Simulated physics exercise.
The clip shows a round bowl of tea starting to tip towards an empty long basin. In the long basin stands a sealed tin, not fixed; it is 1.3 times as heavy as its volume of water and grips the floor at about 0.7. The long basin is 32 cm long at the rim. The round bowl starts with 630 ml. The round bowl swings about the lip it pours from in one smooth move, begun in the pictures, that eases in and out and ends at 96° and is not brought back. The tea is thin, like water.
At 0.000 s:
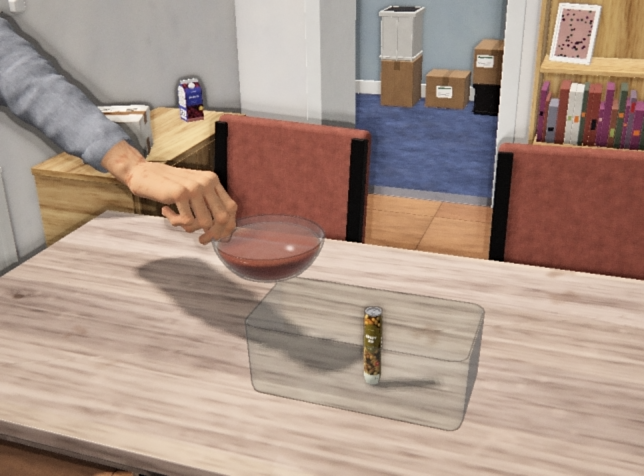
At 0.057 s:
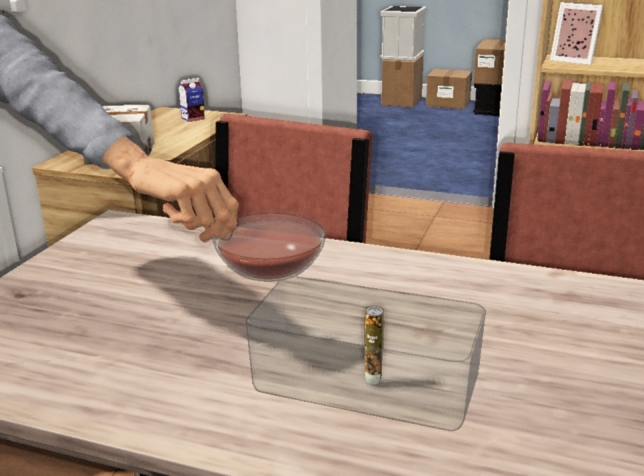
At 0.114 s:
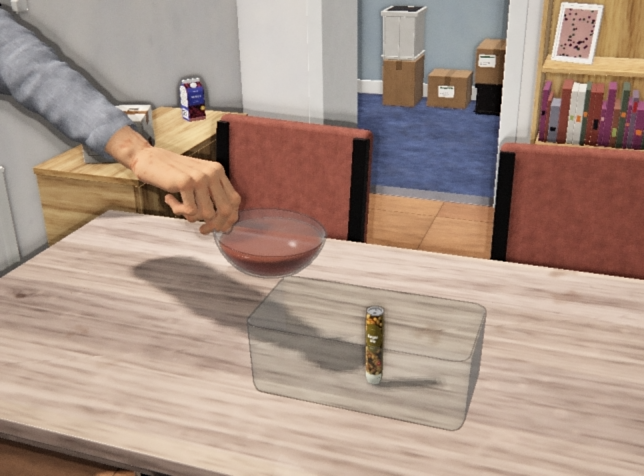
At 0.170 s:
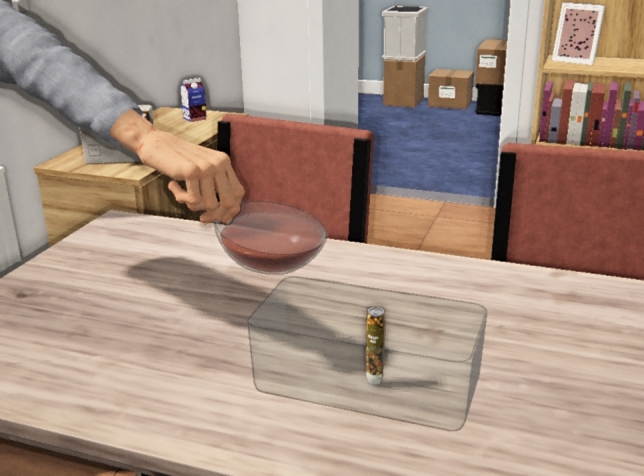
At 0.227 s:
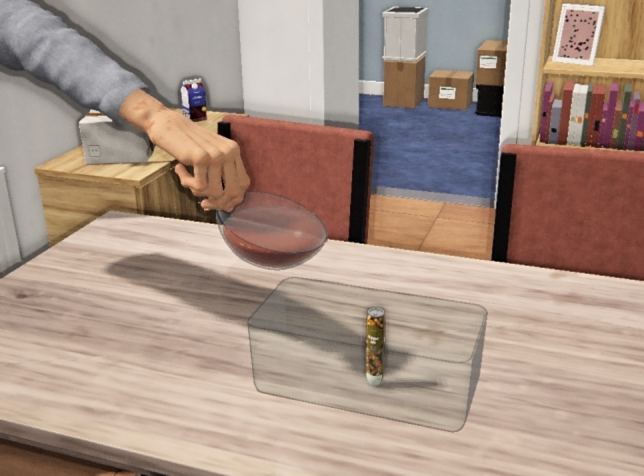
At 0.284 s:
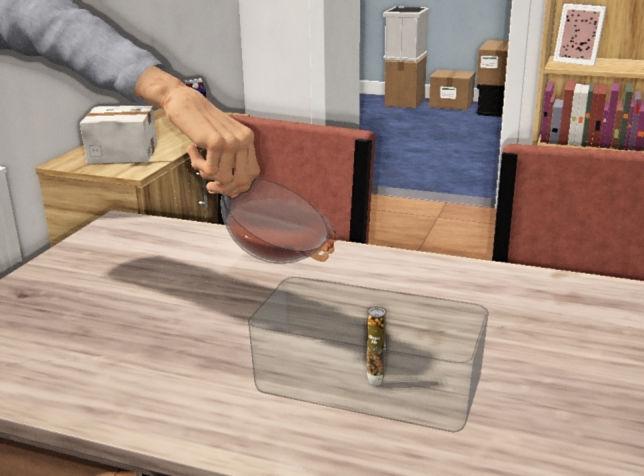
At a pale wooden dining table with red chairs behind it, a hand holds a clear round bowl of reddish-brown tea, nearly level, above an empty-looking glass basin and a small patterned tin. The hand rises and tilts the bowl steadily to the right, until a little tea slips over its lip.
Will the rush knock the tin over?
The tin remains upright.
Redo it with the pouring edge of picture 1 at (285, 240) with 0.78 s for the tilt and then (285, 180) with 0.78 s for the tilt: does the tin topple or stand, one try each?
First it topples; then it stays up.
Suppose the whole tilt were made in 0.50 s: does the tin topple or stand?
The tin remains upright.
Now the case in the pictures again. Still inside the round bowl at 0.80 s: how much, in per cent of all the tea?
Near 0 in a hundred.
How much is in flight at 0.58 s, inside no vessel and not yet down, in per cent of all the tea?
Some 54 per cent.
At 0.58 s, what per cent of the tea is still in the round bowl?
About 14 per cent.
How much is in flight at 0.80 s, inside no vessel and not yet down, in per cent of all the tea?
Some 4 per cent.
After 0.58 s the tilt is 82° and 14 per cent is still to pour; the tin stands where it began.
After 0.80 s the tilt is 96° and 0 per cent is still to pour; the tin stands where it began.
After 1.03 s the tilt is 96° and 0 per cent is still to pour; the tin stands where it began.
After 1.28 s the tilt is 96° and 0 per cent is still to pour; the tin stands where it began.
In the end the tin stands where it began.
